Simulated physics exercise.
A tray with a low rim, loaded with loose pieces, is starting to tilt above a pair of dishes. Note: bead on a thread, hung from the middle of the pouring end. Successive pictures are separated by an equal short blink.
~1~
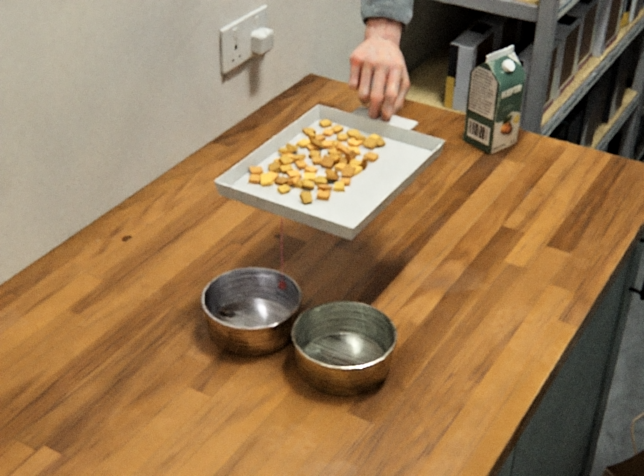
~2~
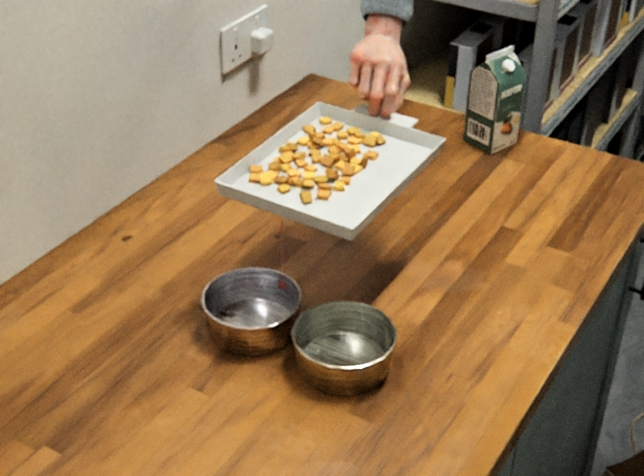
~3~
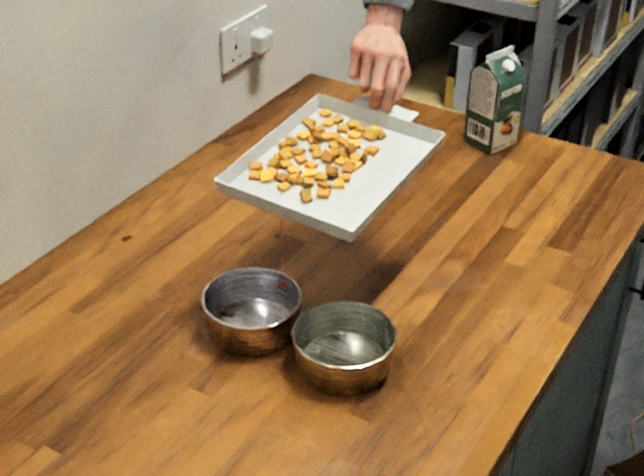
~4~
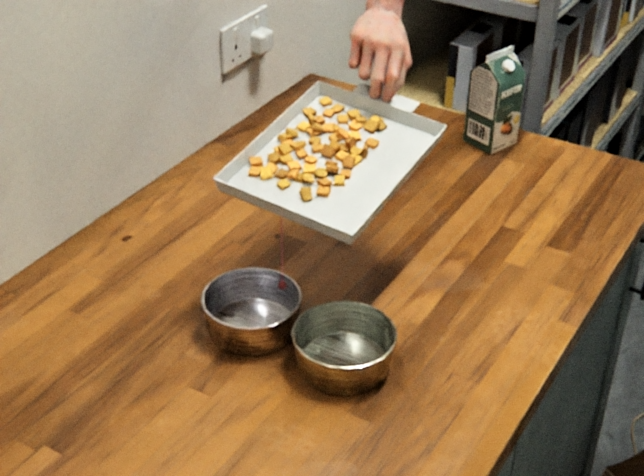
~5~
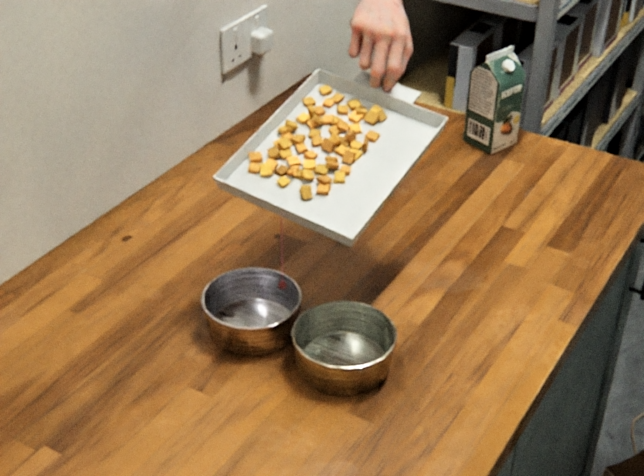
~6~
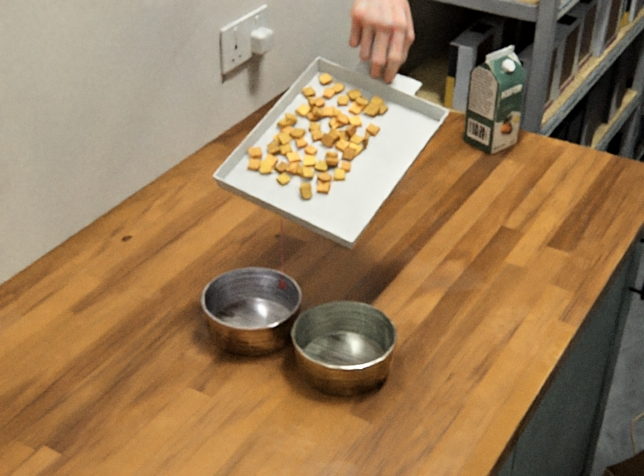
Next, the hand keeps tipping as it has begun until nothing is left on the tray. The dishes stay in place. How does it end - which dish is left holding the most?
It ends with the right-hand dish holding the most.
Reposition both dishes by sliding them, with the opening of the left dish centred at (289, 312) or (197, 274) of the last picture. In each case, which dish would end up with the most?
Case one: The dish at left. Case two: The dish at right.
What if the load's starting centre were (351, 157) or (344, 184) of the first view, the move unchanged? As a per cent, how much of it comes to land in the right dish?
First case: Close to 90 %; second case: Close to 100 %.
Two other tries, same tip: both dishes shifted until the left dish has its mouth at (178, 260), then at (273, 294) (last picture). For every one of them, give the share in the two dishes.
Around 0 then around 80 per cent.
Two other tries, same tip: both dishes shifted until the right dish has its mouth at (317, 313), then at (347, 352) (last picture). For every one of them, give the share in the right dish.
80 % and 40 %.
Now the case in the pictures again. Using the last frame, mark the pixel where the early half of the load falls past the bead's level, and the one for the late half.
Half one: (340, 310), half two: (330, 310).
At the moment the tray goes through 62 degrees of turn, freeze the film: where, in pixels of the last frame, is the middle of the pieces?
Centre estimate: (327, 217).
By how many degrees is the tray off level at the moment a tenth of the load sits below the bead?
At some 75 degrees.
Soon after the last picture, tray tipped steeply; nearly all on the tray; a small part in the air.
A little later, tray tipped past a quarter turn; about two thirds on the tray; about a third in the right dish; a small part in the air.
Later still, tray tipped past a quarter turn; nearly all in the right dish; a small part outside both.
At rest, tray tipped past a quarter turn; nearly all in the right dish; none in the left dish; a small part outside both.
